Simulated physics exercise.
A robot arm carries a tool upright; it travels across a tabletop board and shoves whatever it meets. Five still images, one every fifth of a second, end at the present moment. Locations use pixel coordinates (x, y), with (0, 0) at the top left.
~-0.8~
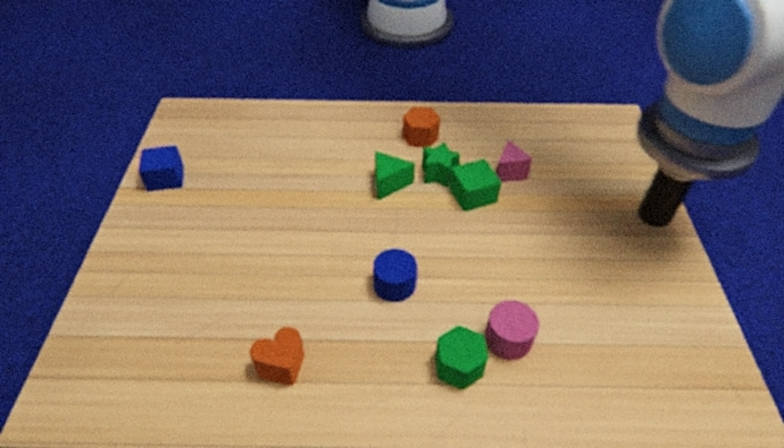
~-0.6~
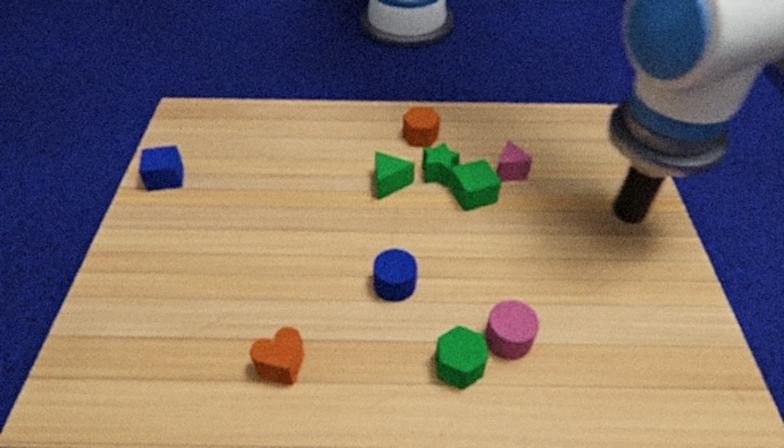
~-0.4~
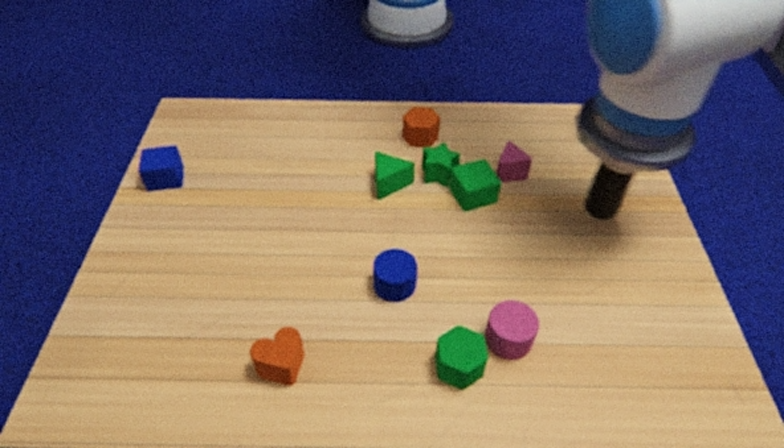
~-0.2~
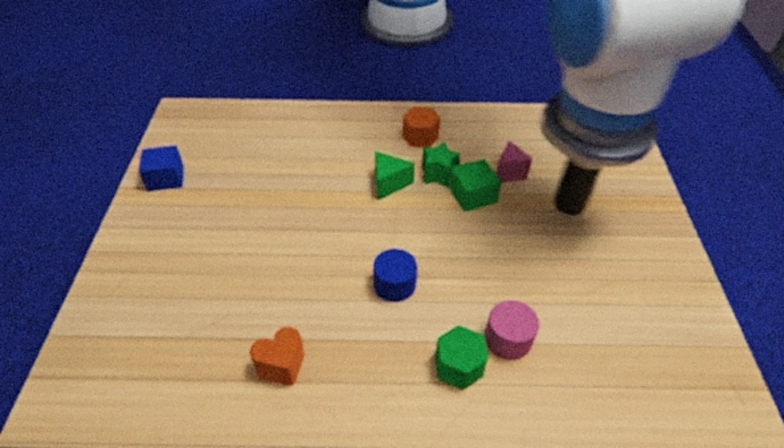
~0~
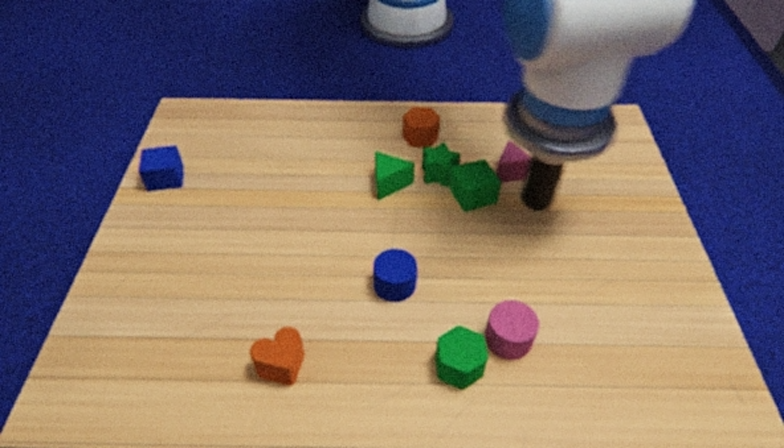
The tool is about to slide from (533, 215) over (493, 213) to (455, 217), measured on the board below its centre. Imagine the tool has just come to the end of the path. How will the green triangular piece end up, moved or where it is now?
Once the tool is done, the green triangular piece remains in the old spot.
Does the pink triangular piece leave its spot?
No
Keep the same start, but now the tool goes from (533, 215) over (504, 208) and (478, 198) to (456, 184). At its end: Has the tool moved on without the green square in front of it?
No, it doesn't check out.
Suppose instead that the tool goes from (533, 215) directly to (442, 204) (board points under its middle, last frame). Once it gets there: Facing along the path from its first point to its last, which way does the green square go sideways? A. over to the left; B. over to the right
That would be B.
On the path given first. Halfway along, tool (495, 199); green square (472, 172).
At the end, tool (456, 203); green triangular piece unmoved; green star-shaped block (435, 151), turned 25° clockwise; green square (463, 170); pink triangular piece unmoved.
